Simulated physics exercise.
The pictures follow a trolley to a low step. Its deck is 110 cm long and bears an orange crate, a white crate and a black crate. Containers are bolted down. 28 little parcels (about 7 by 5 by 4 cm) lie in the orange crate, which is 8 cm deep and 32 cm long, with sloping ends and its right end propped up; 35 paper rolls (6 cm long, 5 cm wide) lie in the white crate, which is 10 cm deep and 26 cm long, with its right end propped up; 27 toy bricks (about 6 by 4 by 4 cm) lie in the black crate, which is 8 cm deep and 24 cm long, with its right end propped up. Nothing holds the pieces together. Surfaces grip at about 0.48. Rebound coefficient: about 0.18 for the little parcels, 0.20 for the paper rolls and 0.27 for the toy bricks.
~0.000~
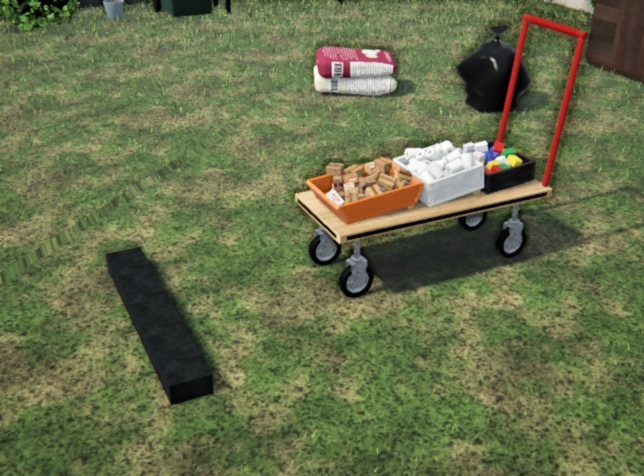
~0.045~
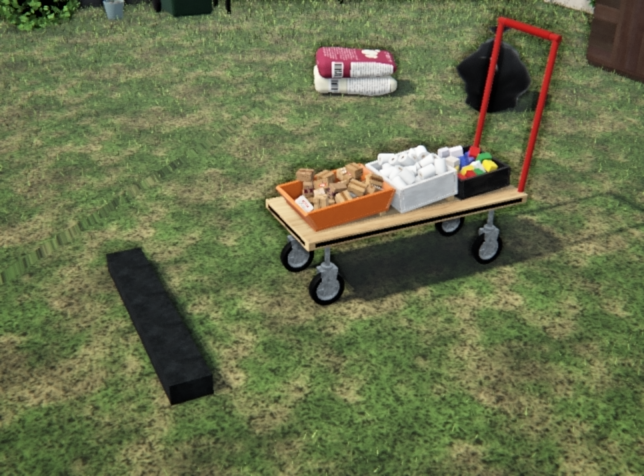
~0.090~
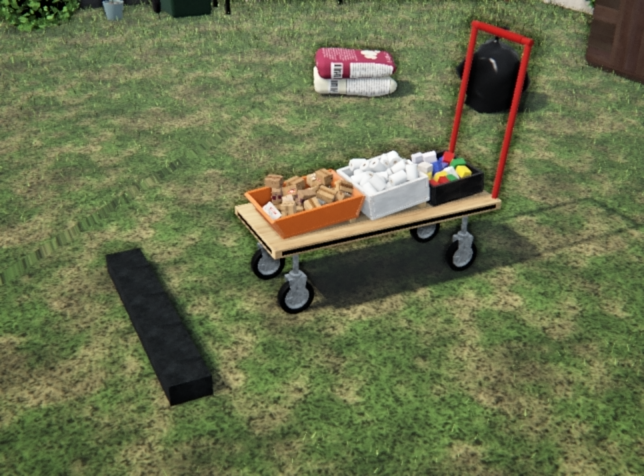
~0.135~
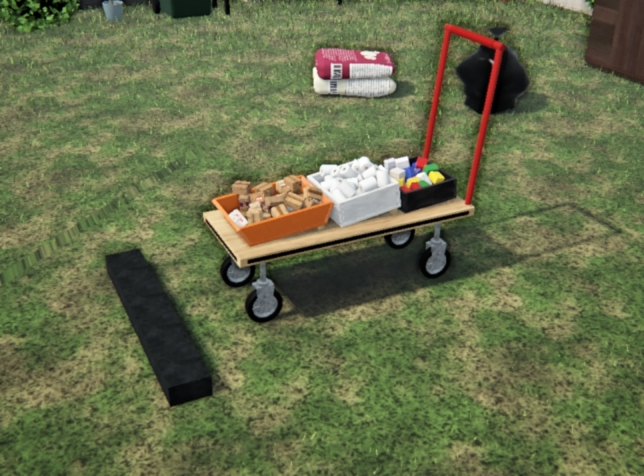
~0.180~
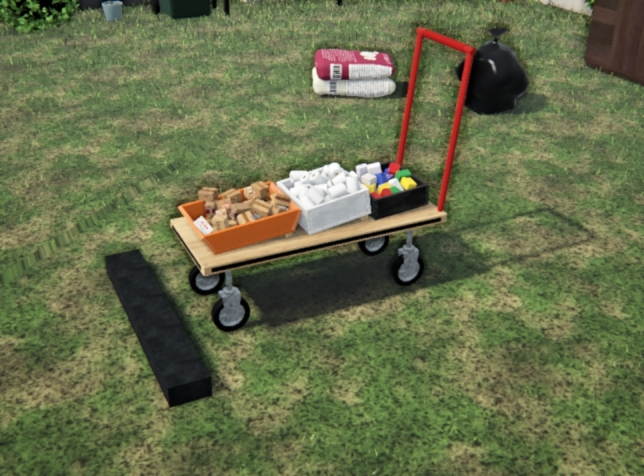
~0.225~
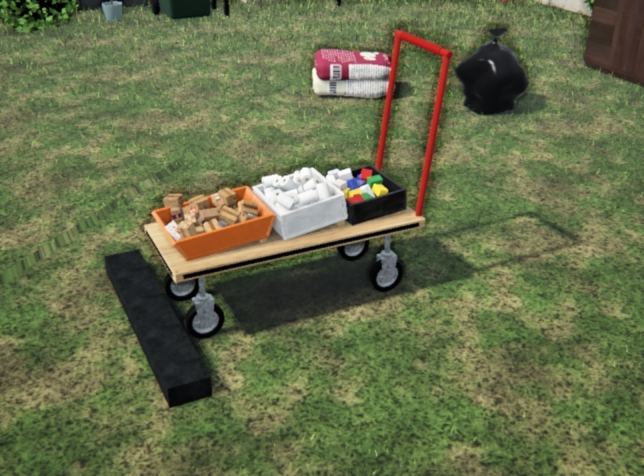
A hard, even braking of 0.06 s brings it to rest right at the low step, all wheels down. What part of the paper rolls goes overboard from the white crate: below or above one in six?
It sheds more than a sixth of them.
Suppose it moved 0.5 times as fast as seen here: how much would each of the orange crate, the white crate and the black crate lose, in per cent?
In that case orange crate 10, white crate 10, black crate 10 per cent.
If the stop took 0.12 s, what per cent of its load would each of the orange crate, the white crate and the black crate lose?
In that case orange crate 40, white crate 20, black crate 10 per cent.
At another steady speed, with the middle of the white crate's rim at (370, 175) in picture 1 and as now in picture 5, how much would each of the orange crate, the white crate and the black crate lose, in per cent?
In that case orange crate 0, white crate 10, black crate 0 per cent.
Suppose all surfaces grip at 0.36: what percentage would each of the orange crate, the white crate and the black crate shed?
In that case orange crate 40, white crate 30, black crate 10 per cent.
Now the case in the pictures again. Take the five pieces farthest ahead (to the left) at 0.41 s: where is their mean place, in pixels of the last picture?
Around (82, 225).
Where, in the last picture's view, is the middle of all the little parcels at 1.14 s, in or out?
Around (174, 232).
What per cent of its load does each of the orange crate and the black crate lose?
Lost: Orange crate 45, black crate 5 per cent.
After 0.29 s, 3 of 28 out of the orange crate, 4 of 35 out of the white crate and 0 of 27 out of the black crate.
After 0.41 s, 9 of 28 out of the orange crate, 10 of 35 out of the white crate and 1 of 27 out of the black crate.
After 0.64 s, 12 of 28 out of the orange crate, 10 of 35 out of the white crate and 2 of 27 out of the black crate.
Outcome (at 1.14 s), 12 of 28 out of the orange crate, 10 of 35 out of the white crate and 2 of 27 out of the black crate. Asked share, 10 of 35, 29 per cent.
